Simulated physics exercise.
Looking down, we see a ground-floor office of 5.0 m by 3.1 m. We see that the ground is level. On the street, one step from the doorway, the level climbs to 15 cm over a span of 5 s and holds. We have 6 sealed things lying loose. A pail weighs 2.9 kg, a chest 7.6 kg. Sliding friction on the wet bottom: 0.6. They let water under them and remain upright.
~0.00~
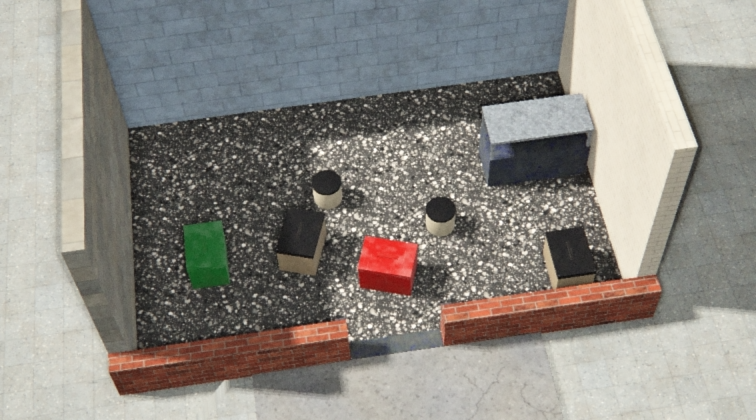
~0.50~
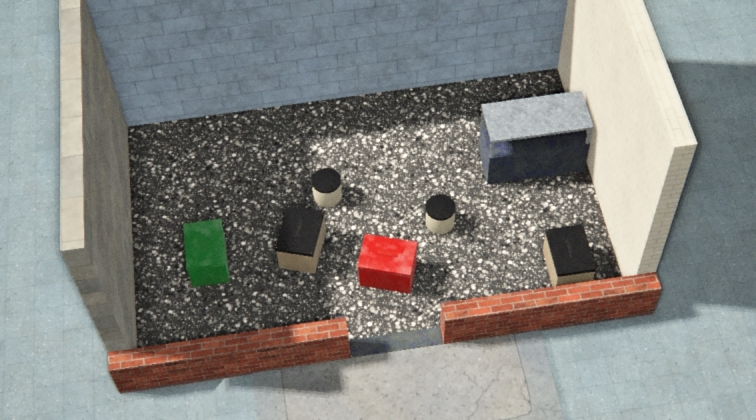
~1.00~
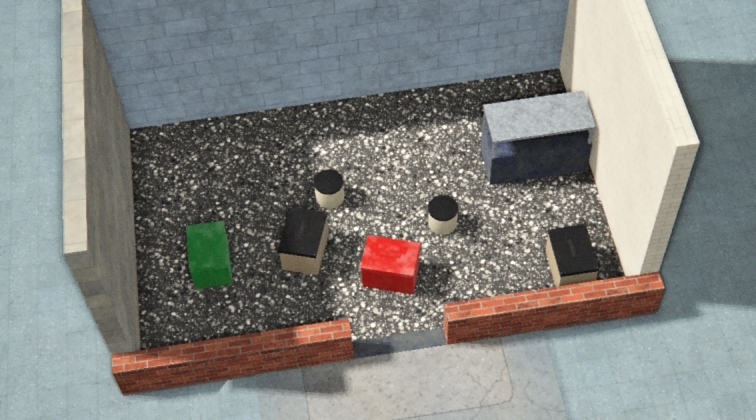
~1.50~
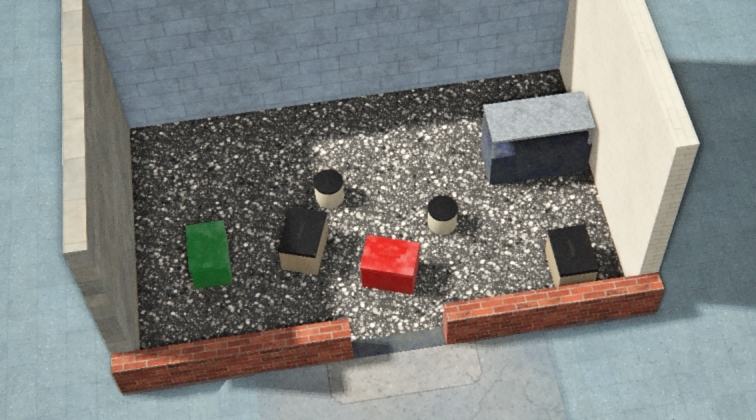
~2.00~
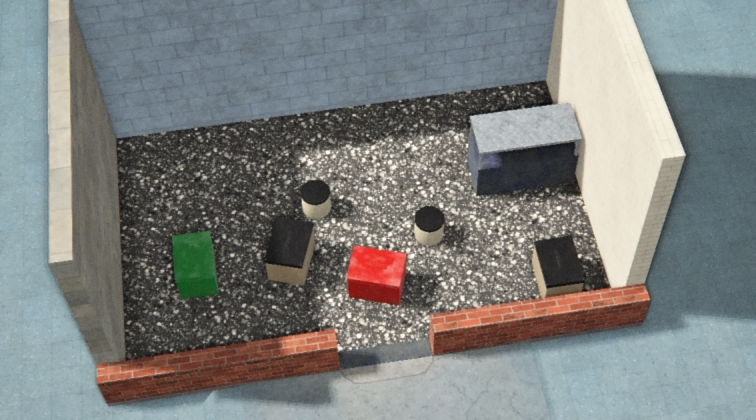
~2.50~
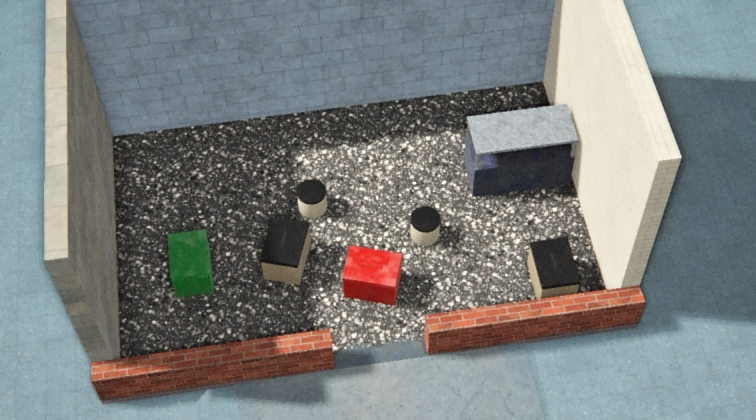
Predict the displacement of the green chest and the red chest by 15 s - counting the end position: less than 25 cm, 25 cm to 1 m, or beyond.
Green chest: A short shift. Red chest: A long trip.
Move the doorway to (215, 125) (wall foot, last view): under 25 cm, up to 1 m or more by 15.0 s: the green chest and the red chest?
In that case the green chest goes a long way, the red chest goes a long way.
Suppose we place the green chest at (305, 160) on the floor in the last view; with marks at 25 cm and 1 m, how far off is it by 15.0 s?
It goes a long way.
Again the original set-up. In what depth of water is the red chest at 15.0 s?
I'd say around 9 cm.
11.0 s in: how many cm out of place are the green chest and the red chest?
By then roughly 0 cm and 300 cm, respectively.
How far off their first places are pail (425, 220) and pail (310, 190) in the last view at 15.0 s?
Respectively 140 and 200 cm.
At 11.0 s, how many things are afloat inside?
The count is 3.
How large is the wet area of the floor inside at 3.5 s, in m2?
About 0.5 m2 is covered.
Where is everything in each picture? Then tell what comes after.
The green chest at (204, 245) rests on the ground; the red chest at (388, 256), on the bottom; 0.0 m2 under water; 0 of 6 have shifted, in the first picture.
The green chest at (204, 243) rests on the ground; the red chest at (388, 254), on the bottom; water covers 0.0 m2; 0 of 6 have shifted, in the second picture.
The green chest at (207, 245) rests on the ground; the red chest at (390, 255), on the bottom; water covers 0.0 m2; 0 of 6 have shifted, in the third picture.
The green chest at (206, 245), on the bottom; the red chest at (390, 255), on the bottom; 0.0 m2 under water; 0 of 6 have shifted, in the fourth picture.
The green chest at (193, 255), on the bottom; the red chest at (377, 266) rests on the ground; water covers 0.0 m2; 0 of 6 have shifted, in the fifth picture.
The green chest at (188, 254) rests on the ground; the red chest at (372, 266) rests on the ground; 0.0 m2 under water; 0 of 6 have shifted, in the sixth picture.
After 3.5 s the green chest is near (188, 254), 0.0 m from its start, aground; the red chest is near (372, 264), 0.0 m from its start, aground; 0 afloat.
After 6.8 s the green chest is near (188, 254), 0.0 m from its start, aground; the red chest is near (378, 139), 1.6 m from its start, aground; 0 afloat.
After 11.0 s the green chest is near (188, 254), 0.0 m from its start, aground; the red chest is near (498, 77), 2.9 m from its start, afloat; 3 afloat.
After 15.0 s the green chest is near (211, 285), 0.5 m from its start, afloat; the red chest is near (525, 98), 2.8 m from its start, afloat; 6 afloat.
